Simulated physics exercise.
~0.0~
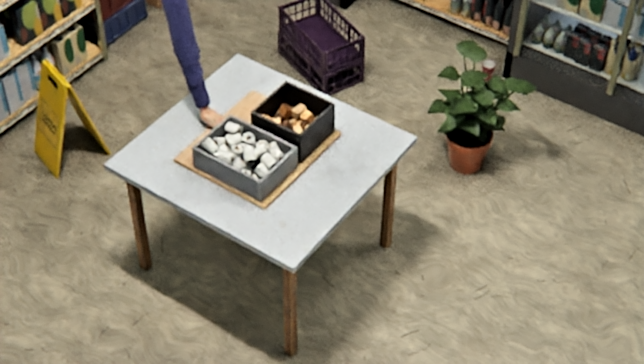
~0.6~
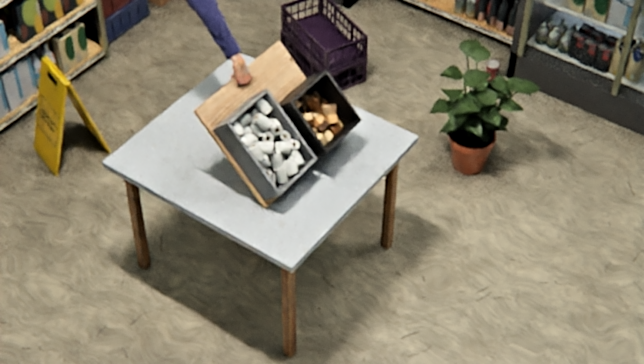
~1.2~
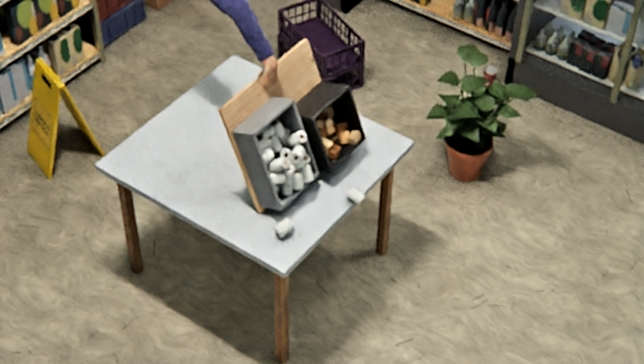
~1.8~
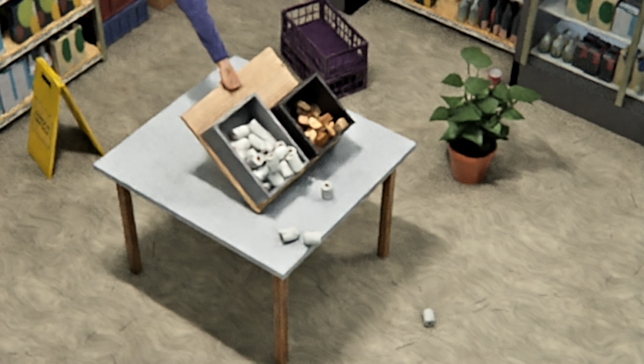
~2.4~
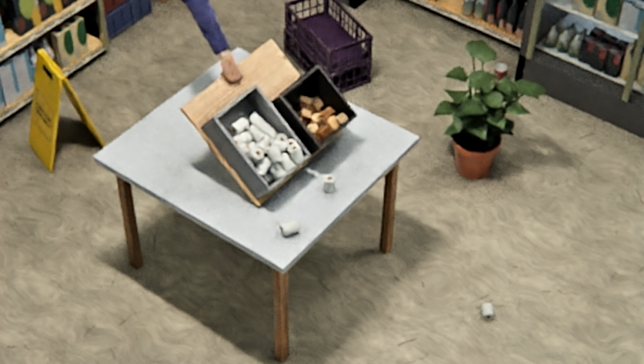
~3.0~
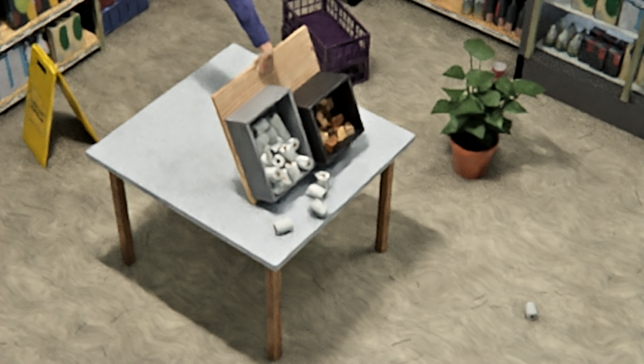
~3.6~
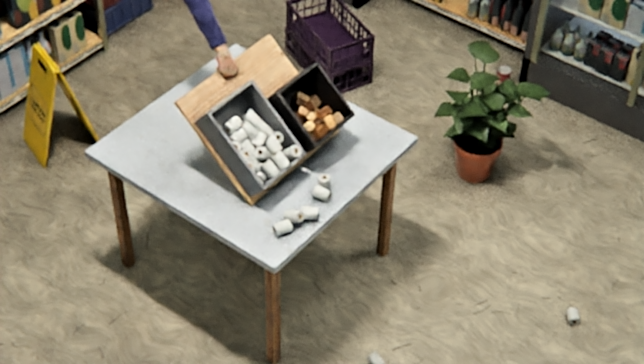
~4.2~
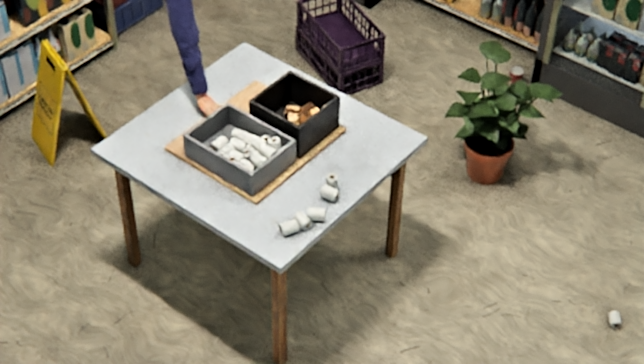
A hand repeatedly tilts a board of two tubs, spilling some white rolls, then lowers it.
